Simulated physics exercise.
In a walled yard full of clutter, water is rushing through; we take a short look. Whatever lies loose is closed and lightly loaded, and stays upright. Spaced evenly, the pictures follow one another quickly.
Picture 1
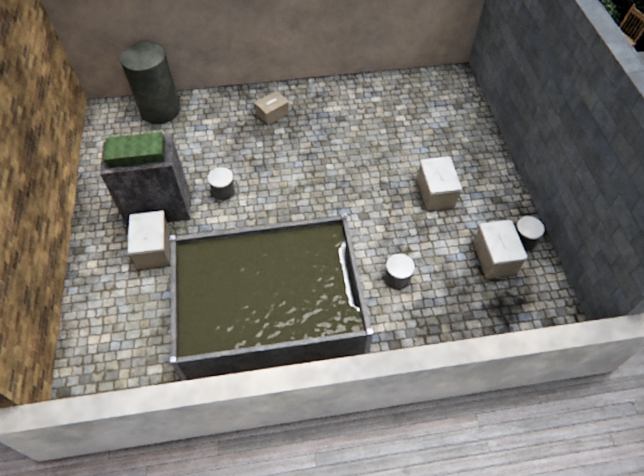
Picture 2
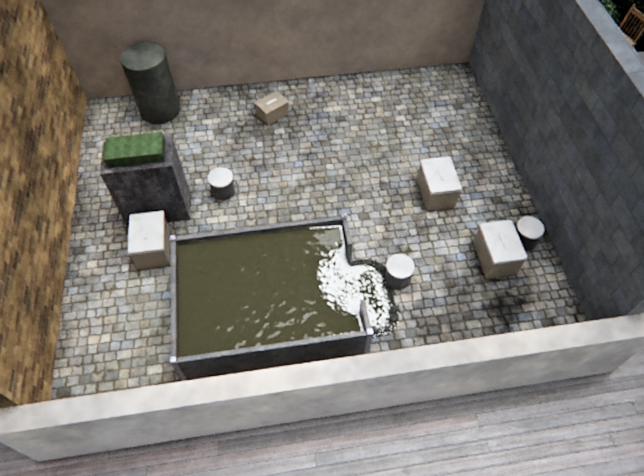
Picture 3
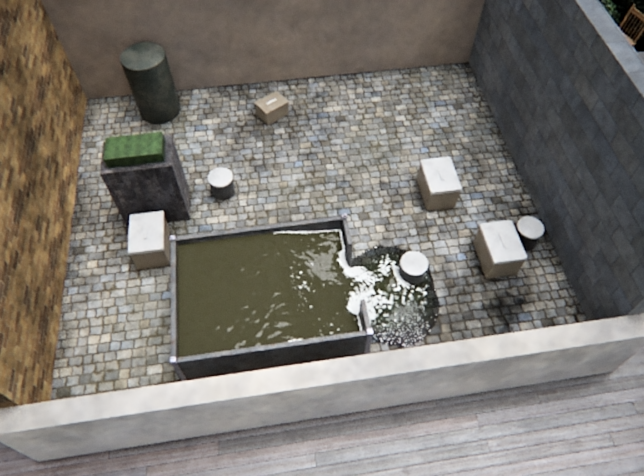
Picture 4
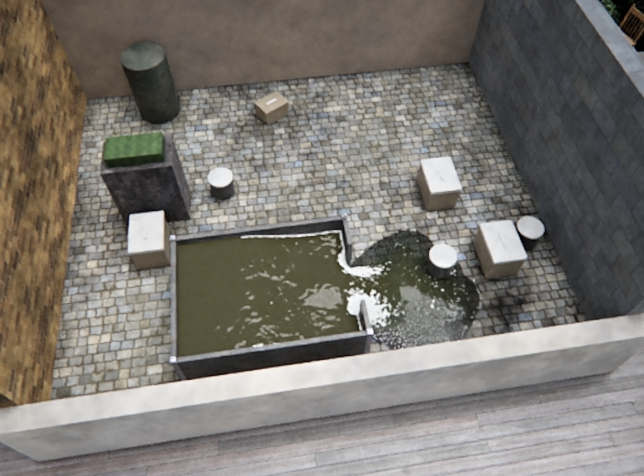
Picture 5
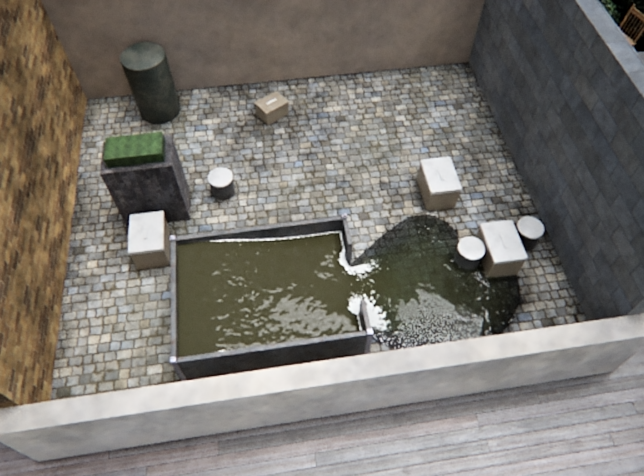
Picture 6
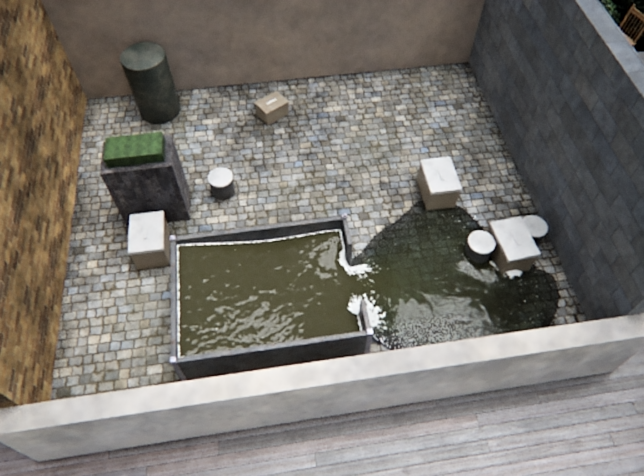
Murky water pours from a tank's right side across paving, pushing a pail right against a chest.
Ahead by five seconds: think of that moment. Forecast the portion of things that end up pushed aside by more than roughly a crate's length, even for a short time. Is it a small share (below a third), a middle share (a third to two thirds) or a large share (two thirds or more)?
A middle share, a third to two thirds.
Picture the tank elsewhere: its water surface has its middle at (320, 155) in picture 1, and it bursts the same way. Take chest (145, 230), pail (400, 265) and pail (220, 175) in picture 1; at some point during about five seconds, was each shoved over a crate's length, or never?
Object by object, in turn: Lingered near its place, lingered near its place, lingered near its place.
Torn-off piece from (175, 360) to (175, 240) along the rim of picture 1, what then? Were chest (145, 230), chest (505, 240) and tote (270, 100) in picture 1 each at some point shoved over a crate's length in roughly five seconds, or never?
Well, in order they come out as over the mark, below the mark and over the mark.
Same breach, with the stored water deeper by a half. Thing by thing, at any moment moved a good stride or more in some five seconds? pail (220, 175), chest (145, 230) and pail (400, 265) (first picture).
The first came up short, the next came up short, and the last did it.
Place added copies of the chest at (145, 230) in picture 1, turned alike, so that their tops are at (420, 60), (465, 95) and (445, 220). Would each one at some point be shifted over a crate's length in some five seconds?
Shoved clear, shoved clear, shoved clear.
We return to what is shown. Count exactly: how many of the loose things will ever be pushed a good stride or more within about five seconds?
I make it 4.
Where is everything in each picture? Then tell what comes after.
In the first picture, a pail at (400, 266), on the bottom; a chest at (503, 240), on the bottom; 0 of 7 have shifted.
In the second picture, a pail at (400, 266) rests on the ground; a chest at (503, 240) rests on the ground; 0 of 7 have shifted.
In the third picture, a pail at (414, 263), on the bottom, close to its start; a chest at (503, 240) rests on the ground; 1 of 7 have shifted.
In the fourth picture, a pail at (443, 255), on the bottom, a stride from its start; a chest at (503, 240) rests on the ground; 1 of 7 have shifted.
In the fifth picture, a pail at (471, 248) rests on the ground, a stride from its start; a chest at (503, 240) rests on the ground; 1 of 7 have shifted.
In the sixth picture, a pail at (482, 242) rests on the ground, a stride from its start; a chest at (515, 238), on the bottom, close to its start; 2 of 7 have shifted.
A moment on, 1 of 7 are well off their spots; 1 afloat.
Next, 4 of 7 are well off their spots; 4 afloat.
Later, 4 of 7 are well off their spots; 3 afloat.
In the end, 4 of 7 are well off their spots, and 4 have been at some point; 4 afloat.
